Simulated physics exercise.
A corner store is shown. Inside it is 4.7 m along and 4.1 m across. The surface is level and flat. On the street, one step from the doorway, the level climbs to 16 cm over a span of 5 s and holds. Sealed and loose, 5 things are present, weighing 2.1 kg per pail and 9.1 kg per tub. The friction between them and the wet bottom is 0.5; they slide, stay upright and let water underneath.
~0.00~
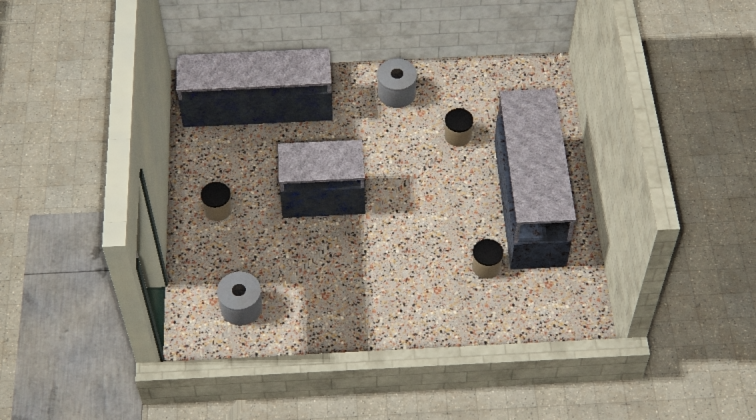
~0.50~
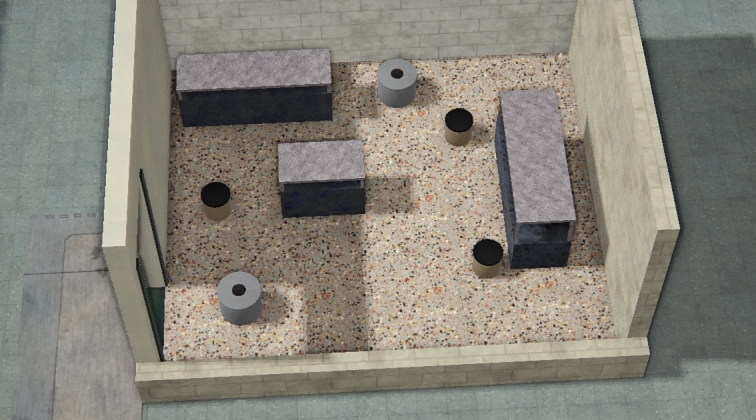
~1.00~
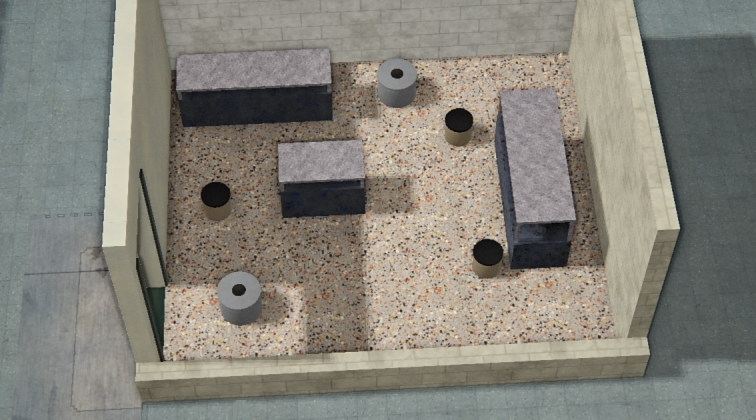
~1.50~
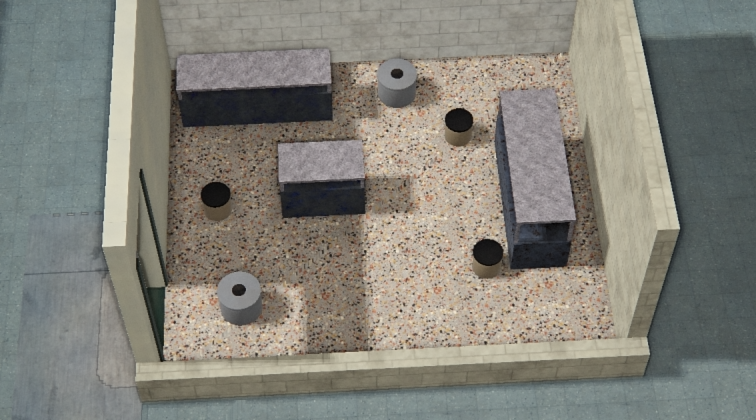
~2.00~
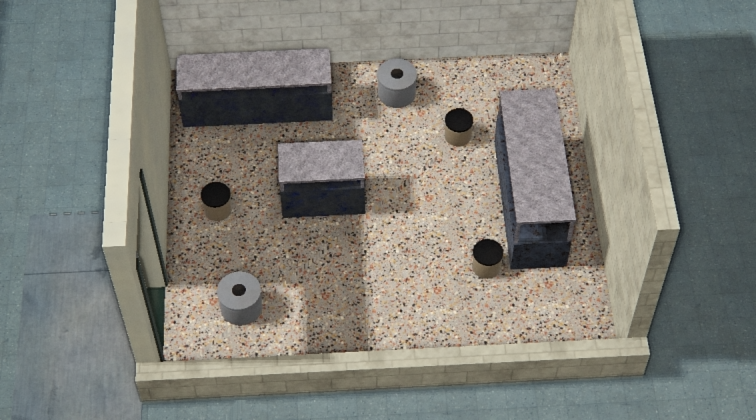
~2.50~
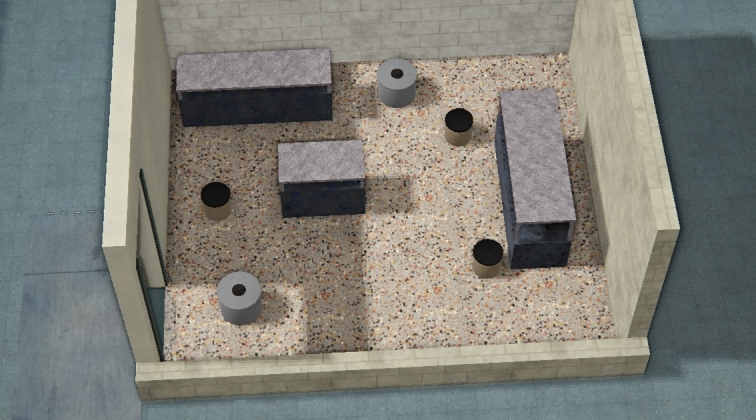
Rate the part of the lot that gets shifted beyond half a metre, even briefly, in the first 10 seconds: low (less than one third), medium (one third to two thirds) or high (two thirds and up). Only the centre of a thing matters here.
Low.
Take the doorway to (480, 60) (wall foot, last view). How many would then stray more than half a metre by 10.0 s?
That would give 2.
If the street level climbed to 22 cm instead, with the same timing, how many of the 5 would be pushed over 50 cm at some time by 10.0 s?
Then it comes to 3.
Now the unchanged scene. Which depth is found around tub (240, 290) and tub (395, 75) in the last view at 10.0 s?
I'd put it at 5 cm and 0 cm respectively.
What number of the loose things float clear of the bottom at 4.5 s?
0.
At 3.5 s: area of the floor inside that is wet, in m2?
Somewhere around 1.0 m2, roughly.
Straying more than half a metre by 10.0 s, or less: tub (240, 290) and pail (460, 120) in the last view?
Taking them in turn, I'd say greater and smaller.
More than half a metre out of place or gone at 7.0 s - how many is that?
By that time the total stands at 1.
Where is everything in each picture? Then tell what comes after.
In the first picture, a pail at (488, 252) rests on the ground; a pail at (215, 194), on the bottom; 0.0 m2 under water; 0 of 5 have shifted.
In the second picture, a pail at (488, 252), on the bottom; a pail at (215, 194), on the bottom; water covers 0.0 m2; 0 of 5 have shifted.
In the third picture, a pail at (488, 252), on the bottom; a pail at (215, 194), on the bottom; water covers 0.0 m2; 0 of 5 have shifted.
In the fourth picture, a pail at (488, 252), on the bottom; a pail at (215, 194) rests on the ground; water covers 0.0 m2; 0 of 5 have shifted.
In the fifth picture, a pail at (488, 252), on the bottom; a pail at (215, 194) rests on the ground; water covers 0.0 m2; 0 of 5 have shifted.
In the sixth picture, a pail at (488, 252) rests on the ground; a pail at (215, 194) rests on the ground; 0.0 m2 under water; 0 of 5 have shifted.
After 3.5 s 0 of 5 are over 50 cm from their spots; 0 afloat.
After 4.5 s 0 of 5 are over 50 cm from their spots; 0 afloat.
After 7.0 s 1 of 5 are over 50 cm from their spots; 0 afloat.
After 10.0 s 1 of 5 are over 50 cm from their spots, and 1 have been at some point; 1 afloat.
